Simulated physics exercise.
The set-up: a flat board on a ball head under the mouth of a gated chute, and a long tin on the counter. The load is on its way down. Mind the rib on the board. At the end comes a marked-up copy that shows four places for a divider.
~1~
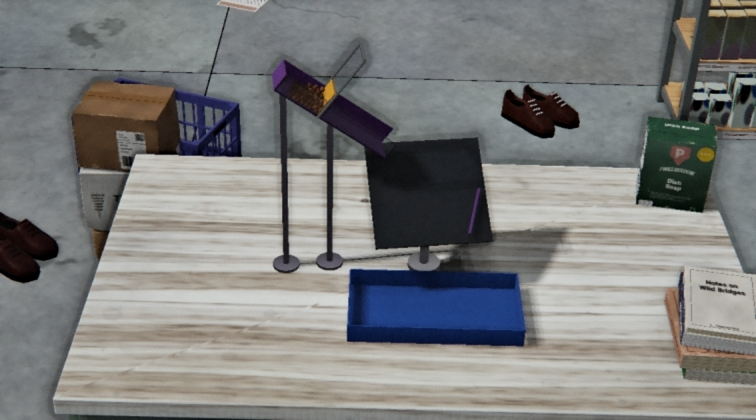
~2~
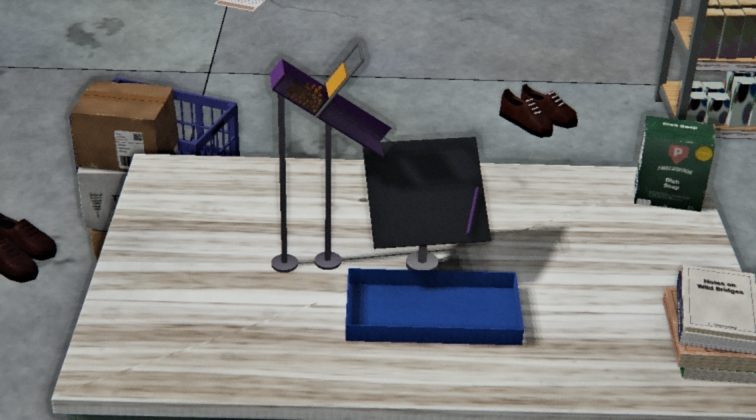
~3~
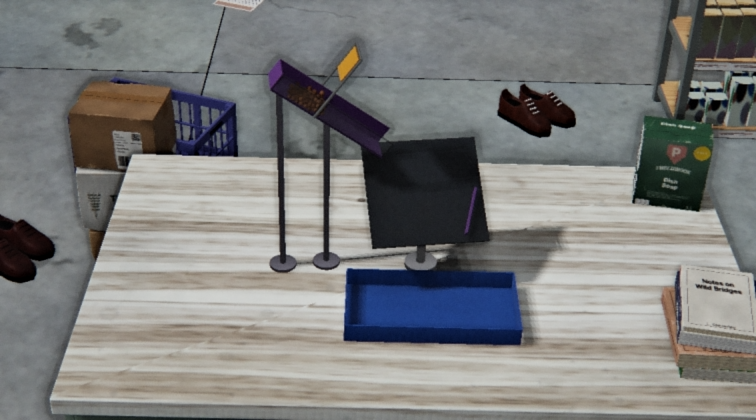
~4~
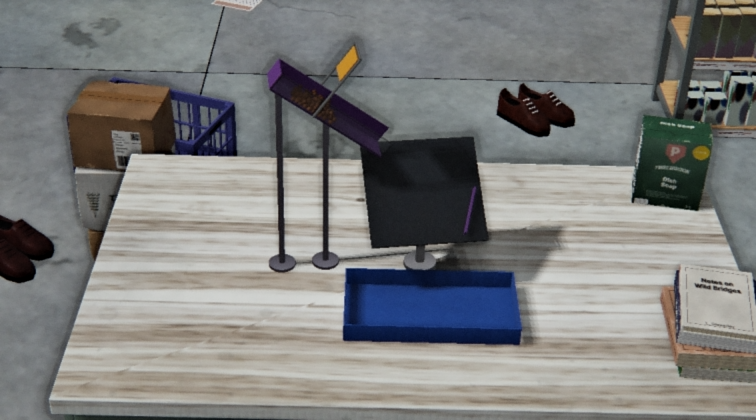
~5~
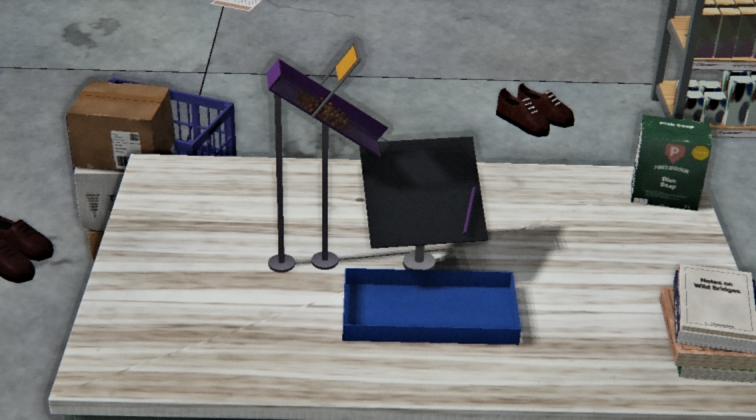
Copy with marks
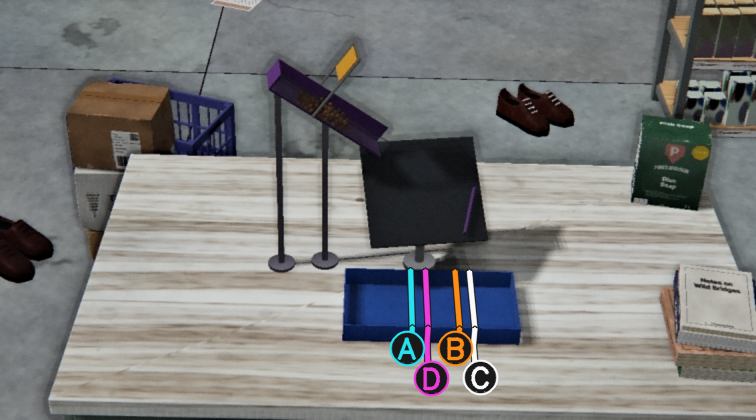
At first, small brown pieces sit bunched behind an orange gate in a sloping purple chute, above a tilted black board and an empty blue tin on a wood-grained counter. The gate then slides up out of the chute, and the pieces spread and slide partway down toward the right.
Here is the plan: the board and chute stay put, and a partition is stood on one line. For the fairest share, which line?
I would pick line B.
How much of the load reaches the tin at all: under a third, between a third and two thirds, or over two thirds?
About that: Over two thirds.
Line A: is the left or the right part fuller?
The right side.
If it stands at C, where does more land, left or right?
Left.
On the marked copy, line A crosses the front rim at (412, 326); line B crosses the front rim at (459, 327); line C crosses the front rim at (474, 328); line D crosses the front rim at (428, 327).
For line A, of what is caught, not one piece on the left of the divider, every piece on the right.
For line B, of what is caught, roughly half on the left of the divider, roughly half on the right.
For line C, of what is caught, almost all on the left of the divider, about a tenth on the right.
For line D, of what is caught, not one piece on the left of the divider, every piece on the right.
